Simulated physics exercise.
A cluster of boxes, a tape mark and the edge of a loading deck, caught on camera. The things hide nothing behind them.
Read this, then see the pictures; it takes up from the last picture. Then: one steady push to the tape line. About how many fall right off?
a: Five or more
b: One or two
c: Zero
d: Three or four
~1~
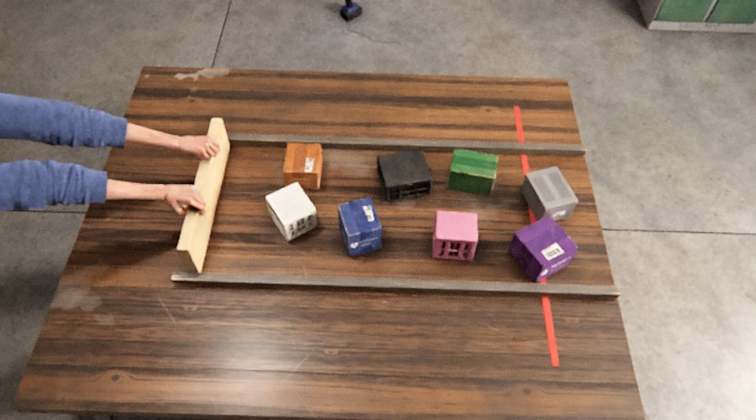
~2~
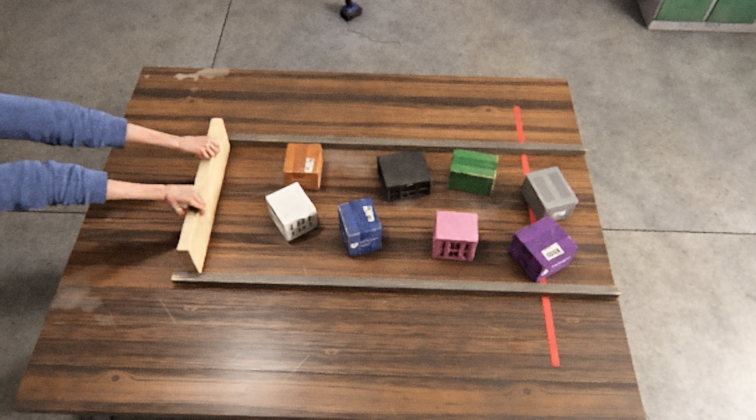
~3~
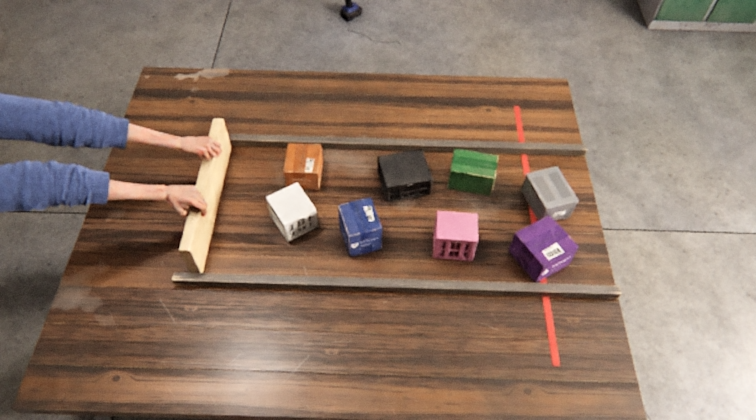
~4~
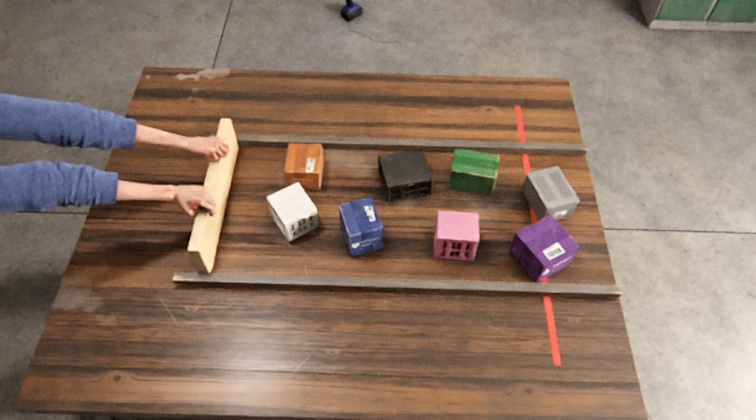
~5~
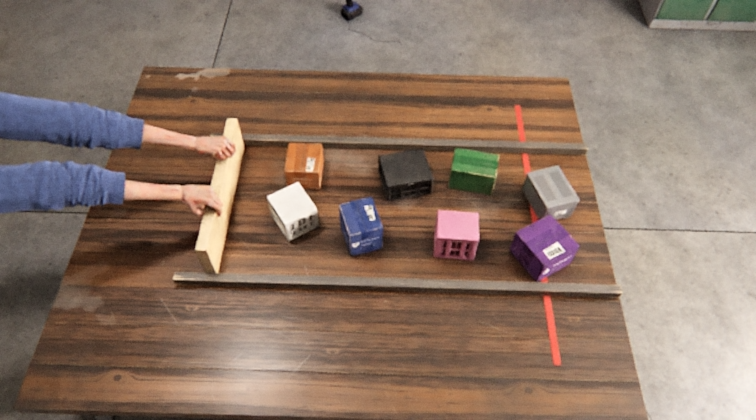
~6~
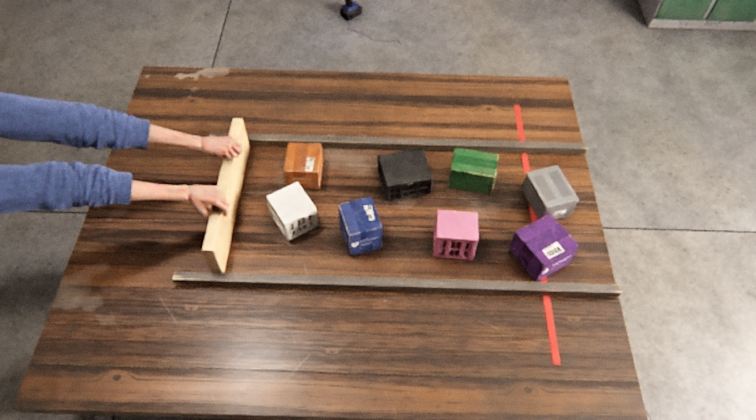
(d) Three or four.
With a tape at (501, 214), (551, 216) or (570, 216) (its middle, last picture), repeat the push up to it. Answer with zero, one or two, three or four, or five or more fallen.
Either one or two, more than four, 5 or more.
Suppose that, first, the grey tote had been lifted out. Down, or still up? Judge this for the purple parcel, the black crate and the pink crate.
The purple parcel falls away while the black crate remains in place, and the pink crate falls away.
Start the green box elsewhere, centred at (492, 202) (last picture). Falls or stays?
Outcome for the green box: It drops.
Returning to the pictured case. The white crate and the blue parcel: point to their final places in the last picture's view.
In the last picture they sit at about (558, 228) and about (595, 235).
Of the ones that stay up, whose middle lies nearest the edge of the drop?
That's the black crate.
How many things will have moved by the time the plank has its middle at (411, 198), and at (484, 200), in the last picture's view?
I get 8 at the one place and 8 at the other.
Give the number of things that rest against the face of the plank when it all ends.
Total: 2.
Soon after, none off yet; grey tote at rest near (549, 195); purple parcel at rest near (543, 248); green box at rest near (473, 171).
After that, none off yet; grey tote displaced a little near (573, 199); purple parcel displaced about its own width near (575, 253); green box displaced about its own width near (533, 171).
In the end, the number that fall off is three or four; gone, pink crate, green box, purple parcel and grey tote.
